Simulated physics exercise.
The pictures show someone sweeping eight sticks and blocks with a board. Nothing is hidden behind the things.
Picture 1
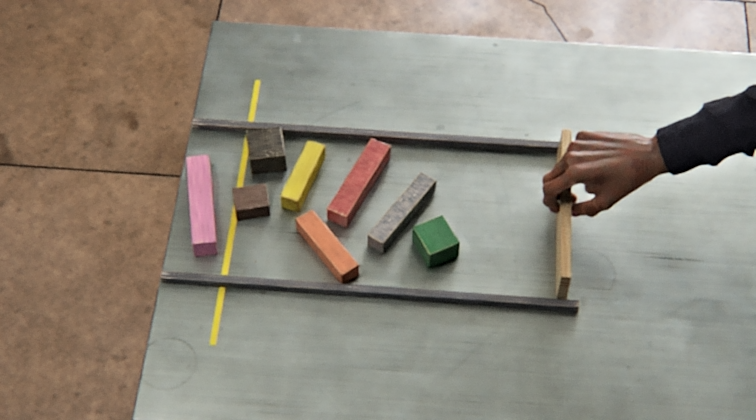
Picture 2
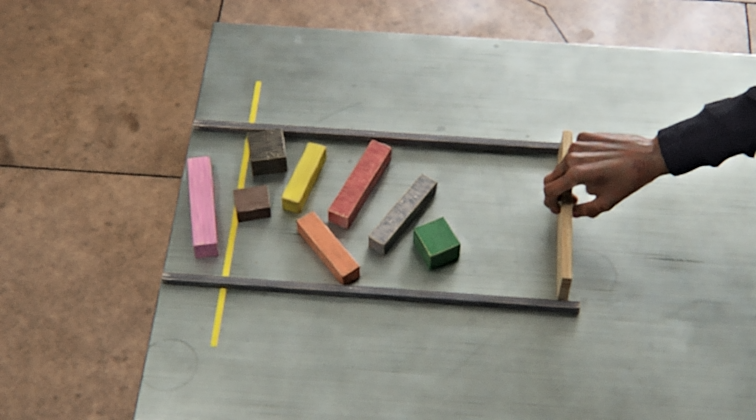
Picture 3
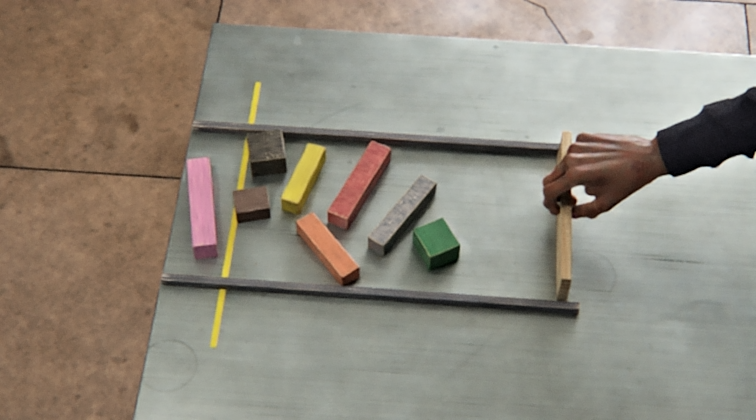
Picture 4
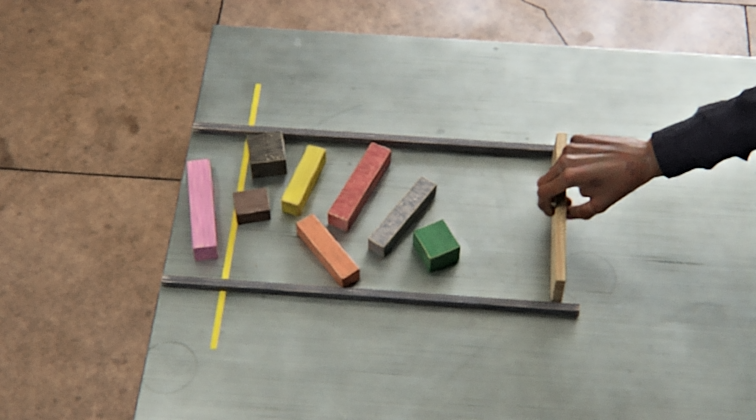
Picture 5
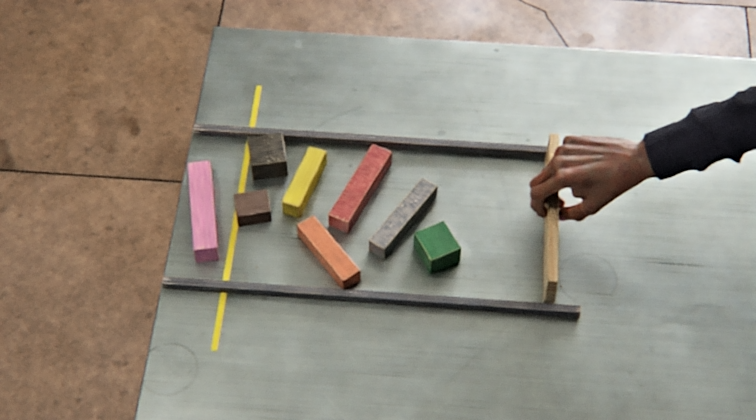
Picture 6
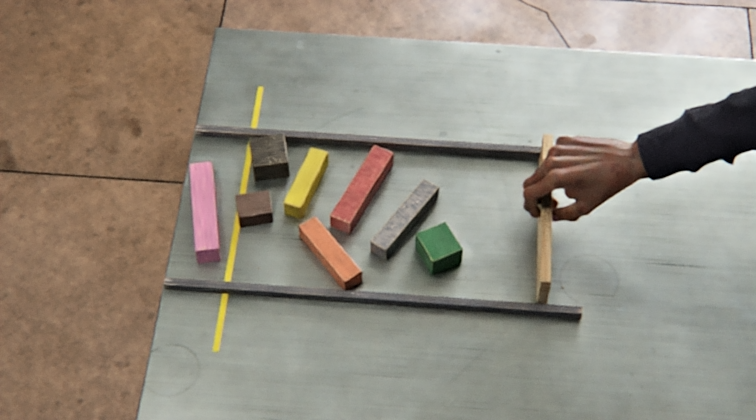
A hand held a wooden board upright between two dark rails, then slid it slightly left toward eight colored sticks and blocks, which stayed still, some lying near a yellow tape line.
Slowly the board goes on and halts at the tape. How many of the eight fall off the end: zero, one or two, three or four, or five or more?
In the end the number that fall off is three or four.
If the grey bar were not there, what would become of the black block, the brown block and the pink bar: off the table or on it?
The black block comes down, the brown block is lost, the pink bar tumbles off.
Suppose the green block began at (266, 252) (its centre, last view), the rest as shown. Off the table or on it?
Then it remains up.
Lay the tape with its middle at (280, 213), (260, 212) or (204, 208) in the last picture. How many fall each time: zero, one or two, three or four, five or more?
Taking them in turn, either one or two; just one or two; at least five.
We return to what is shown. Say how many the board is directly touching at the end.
The number is 4.
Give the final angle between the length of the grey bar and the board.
Near 30 degrees.
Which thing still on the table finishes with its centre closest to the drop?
It is the yellow stick.
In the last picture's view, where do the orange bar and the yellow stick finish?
Near (191, 252) and (193, 159).
Early on, none off yet; pink bar at rest near (205, 212); brown block at rest near (254, 209); black block at rest near (269, 157).
A while later, none off yet; pink bar at rest near (205, 212); brown block travelled a little near (241, 209); black block travelled a little near (255, 149).
Finally, the number that fall off is three or four; lost, black block, brown block and pink bar.
